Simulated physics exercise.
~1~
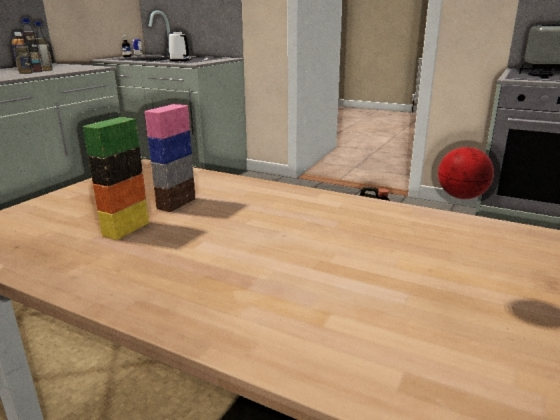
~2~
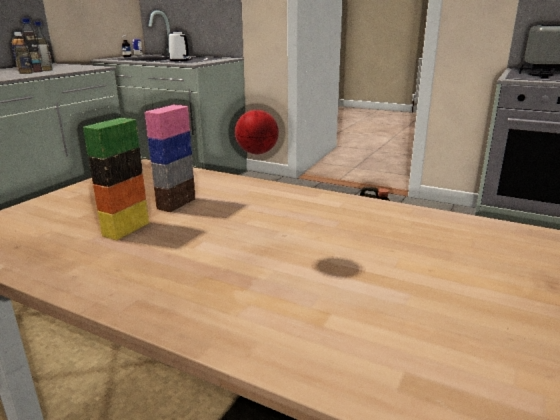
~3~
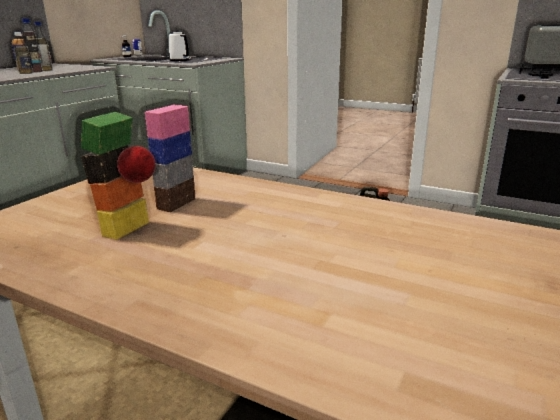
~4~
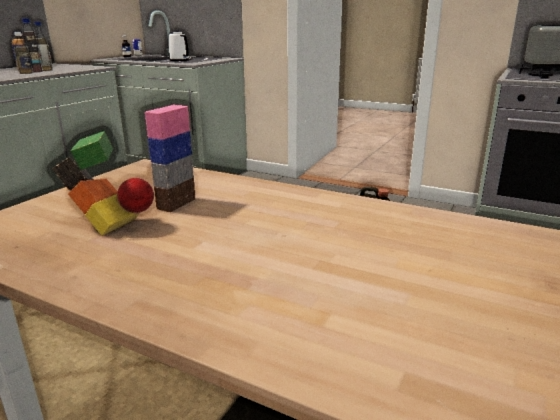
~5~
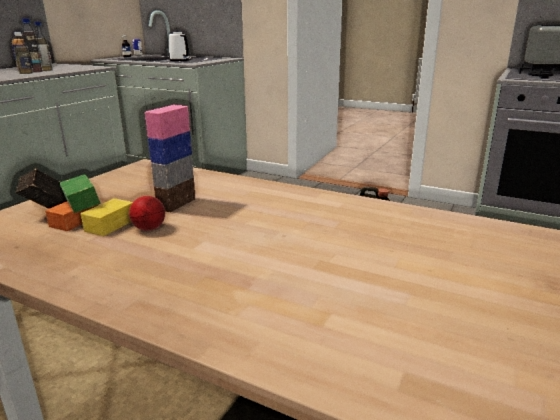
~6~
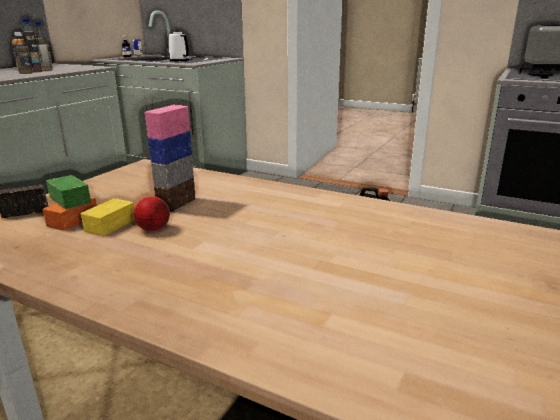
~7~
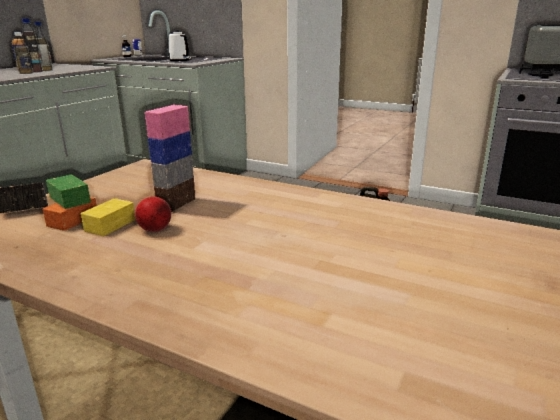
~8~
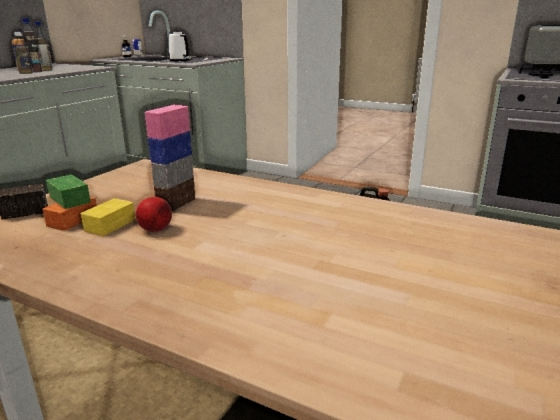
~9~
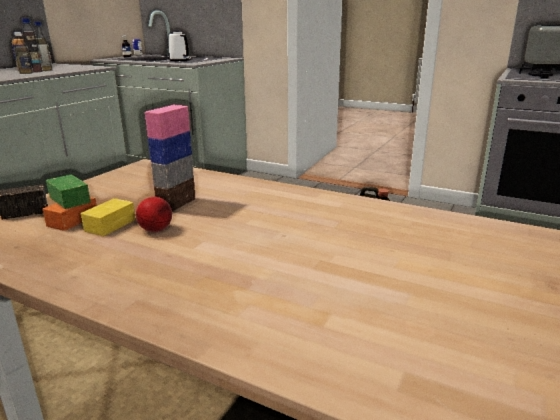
To begin with, two stacks of four coloured blocks stand at the left of a wooden table in a kitchen, while a red ball hangs in the air at the right. The ball flies left across the table and reaches the nearer stack, whose green and black blocks start to lean. That stack topples leftward as the ball drops beside it. The green, black, orange and yellow blocks tumble onto the tabletop, the black one farthest left. The ball settles beside the yellow block, and the pink, blue, grey and brown stack remains upright.
